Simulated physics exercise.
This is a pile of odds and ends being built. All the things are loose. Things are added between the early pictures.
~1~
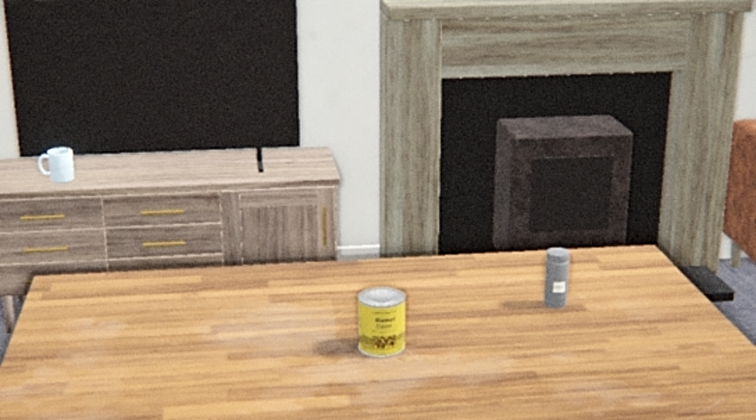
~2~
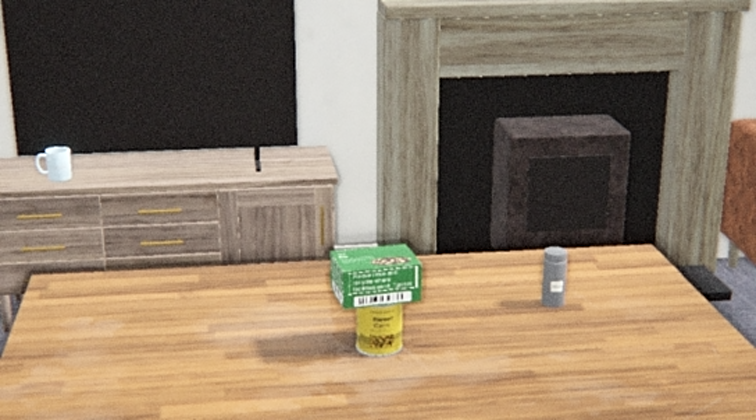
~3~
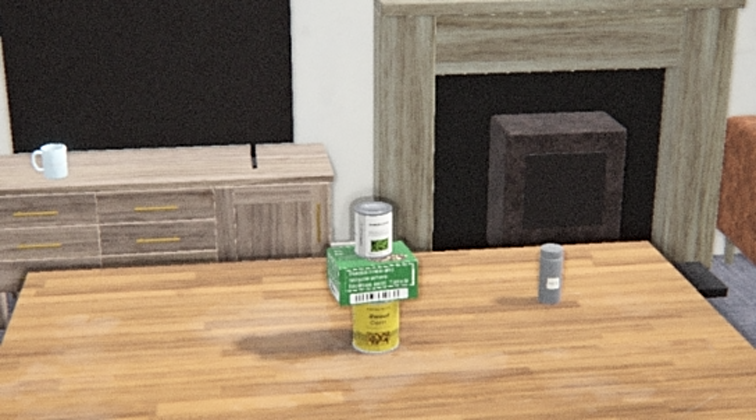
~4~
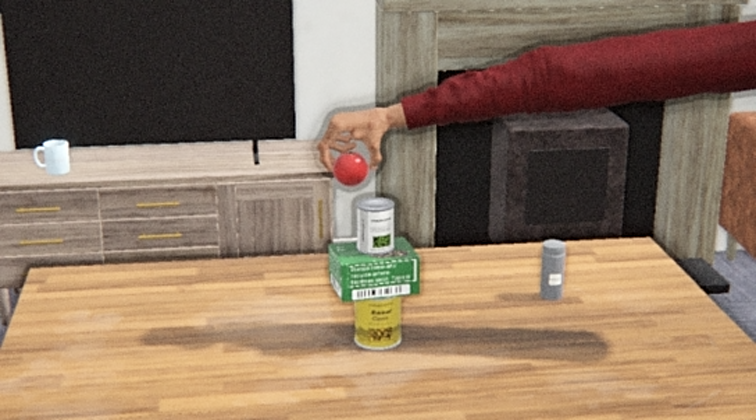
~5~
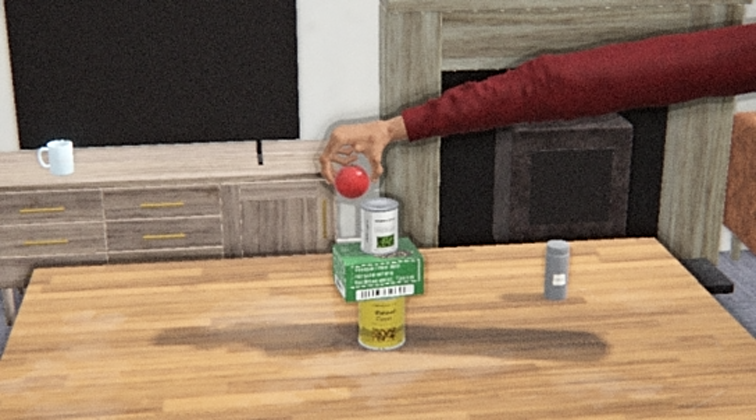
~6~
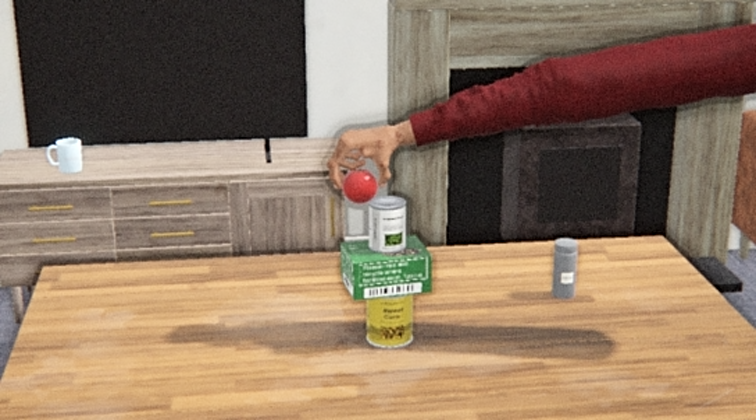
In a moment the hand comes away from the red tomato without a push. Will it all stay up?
As it turns out, it comes apart.
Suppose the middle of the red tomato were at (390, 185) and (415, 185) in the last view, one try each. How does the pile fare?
First, it stays up; second, it gives way.
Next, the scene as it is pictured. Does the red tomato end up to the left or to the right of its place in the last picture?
To the left.
Then, 0.50 s after the last picture, red tomato now fallen; white tin tipped 13° from how it was; green box tipped 13° from how it was.
Then, 0.70 s after the last picture, white tin tipped 5° from how it was; green box tipped 5° from how it was.
At rest, fallen, red tomato; the other 4 in place. Seen from the same camera at the end, red tomato near (269, 326). The pile gives way.
